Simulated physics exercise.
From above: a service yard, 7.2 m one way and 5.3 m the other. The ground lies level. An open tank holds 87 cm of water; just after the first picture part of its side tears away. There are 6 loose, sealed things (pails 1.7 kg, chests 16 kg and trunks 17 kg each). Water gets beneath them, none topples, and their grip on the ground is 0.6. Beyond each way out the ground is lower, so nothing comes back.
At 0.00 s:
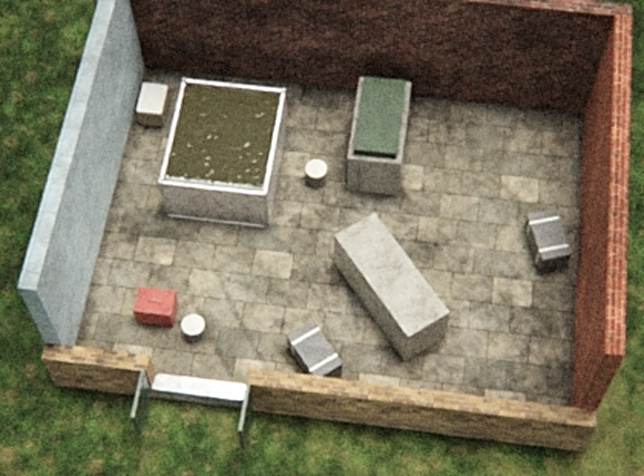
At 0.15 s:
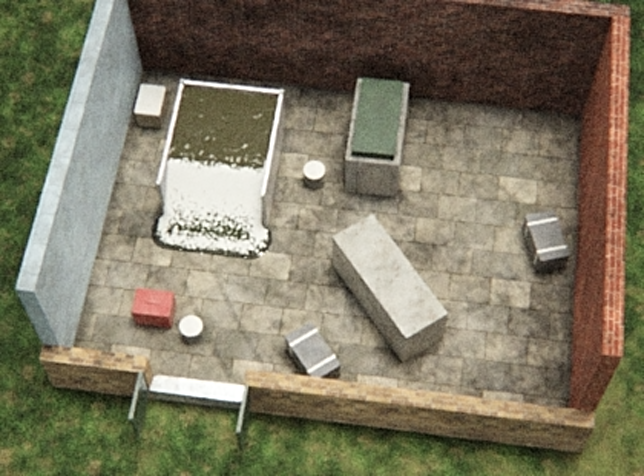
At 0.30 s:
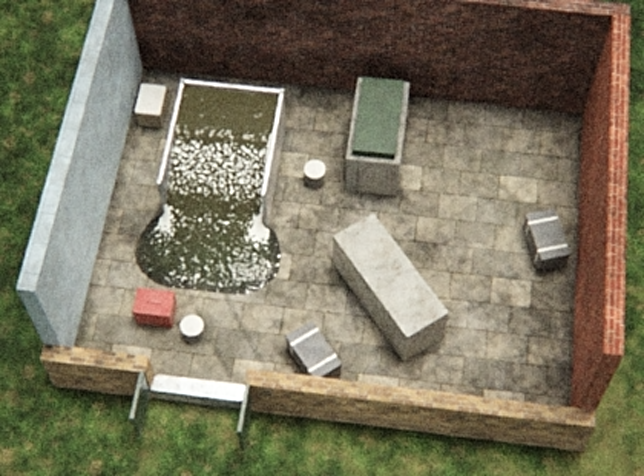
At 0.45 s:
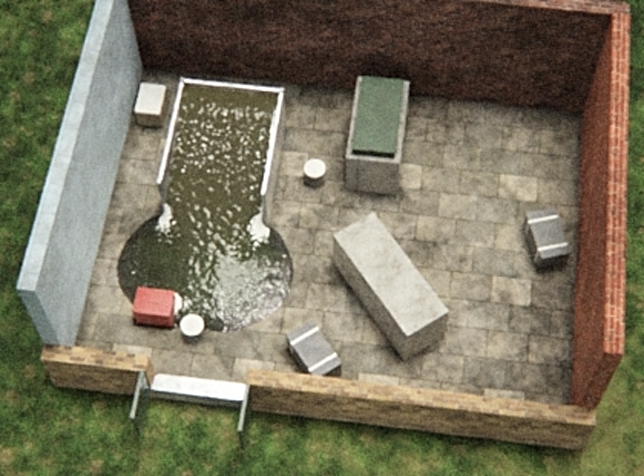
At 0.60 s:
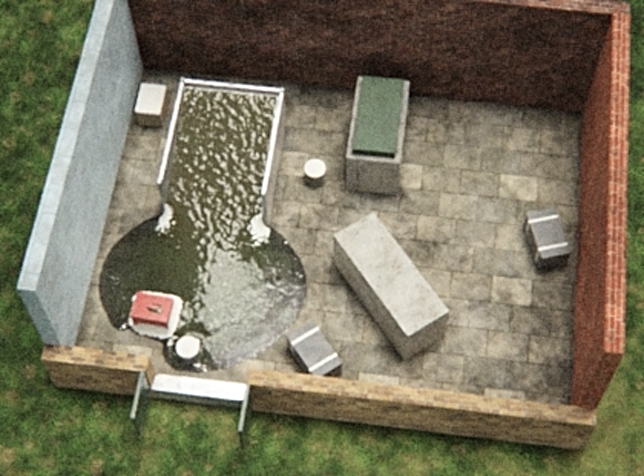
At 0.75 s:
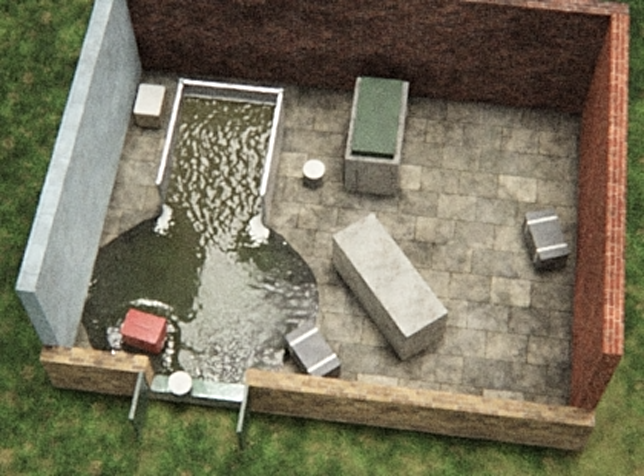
Murky water pouring from an open tank and spreading across a walled paved yard, shifting a red chest and a small white drum.
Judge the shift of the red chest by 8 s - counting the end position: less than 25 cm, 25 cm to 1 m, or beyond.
The red chest ends far away.
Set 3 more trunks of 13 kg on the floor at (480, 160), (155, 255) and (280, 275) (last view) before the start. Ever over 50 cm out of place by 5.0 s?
In that order: Less, past it, past it.
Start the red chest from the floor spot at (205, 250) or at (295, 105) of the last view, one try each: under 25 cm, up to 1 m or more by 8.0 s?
In that order: It gets carried off; it barely shifts.
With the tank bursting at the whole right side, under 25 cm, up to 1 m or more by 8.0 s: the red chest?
In that case the red chest holds its place.
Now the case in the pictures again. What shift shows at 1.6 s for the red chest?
Roughly 80 cm by then.
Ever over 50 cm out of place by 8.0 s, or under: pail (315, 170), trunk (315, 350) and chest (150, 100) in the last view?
In turn: Less, past it, over.
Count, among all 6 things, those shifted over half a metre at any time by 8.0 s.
That makes 4.
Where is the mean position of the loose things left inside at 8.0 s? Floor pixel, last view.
Around (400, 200).
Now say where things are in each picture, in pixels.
The first picture shows the red chest at (155, 301) rests on the ground; 2.6 m2 under water; 0 of 6 have shifted.
The second picture shows the red chest at (153, 302) rests on the ground; water covers 3.6 m2; 0 of 6 have shifted.
The third picture shows the red chest at (153, 302), on the bottom; 5.0 m2 under water; 0 of 6 have shifted.
The fourth picture shows the red chest at (154, 302) rests on the ground; water covers 6.5 m2; 0 of 6 have shifted.
The fifth picture shows the red chest at (152, 307) rests on the ground, 9 cm from its start; 8.4 m2 under water; 2 of 6 have shifted.
The sixth picture shows the red chest at (143, 326), on the bottom, 41 cm from its start; water covers 10.5 m2; 2 of 6 have shifted.
After 1.6 s the red chest is near (120, 339), 0.8 m from its start, afloat; 1 of 6 are out; 2 afloat.
After 3.6 s the red chest has gone out; 2 of 6 are out; 0 afloat.
After 5.6 s the red chest has gone out; 2 of 6 are out; 1 afloat.
After 8.0 s the red chest has gone out; 2 of 6 are out; 2 afloat.
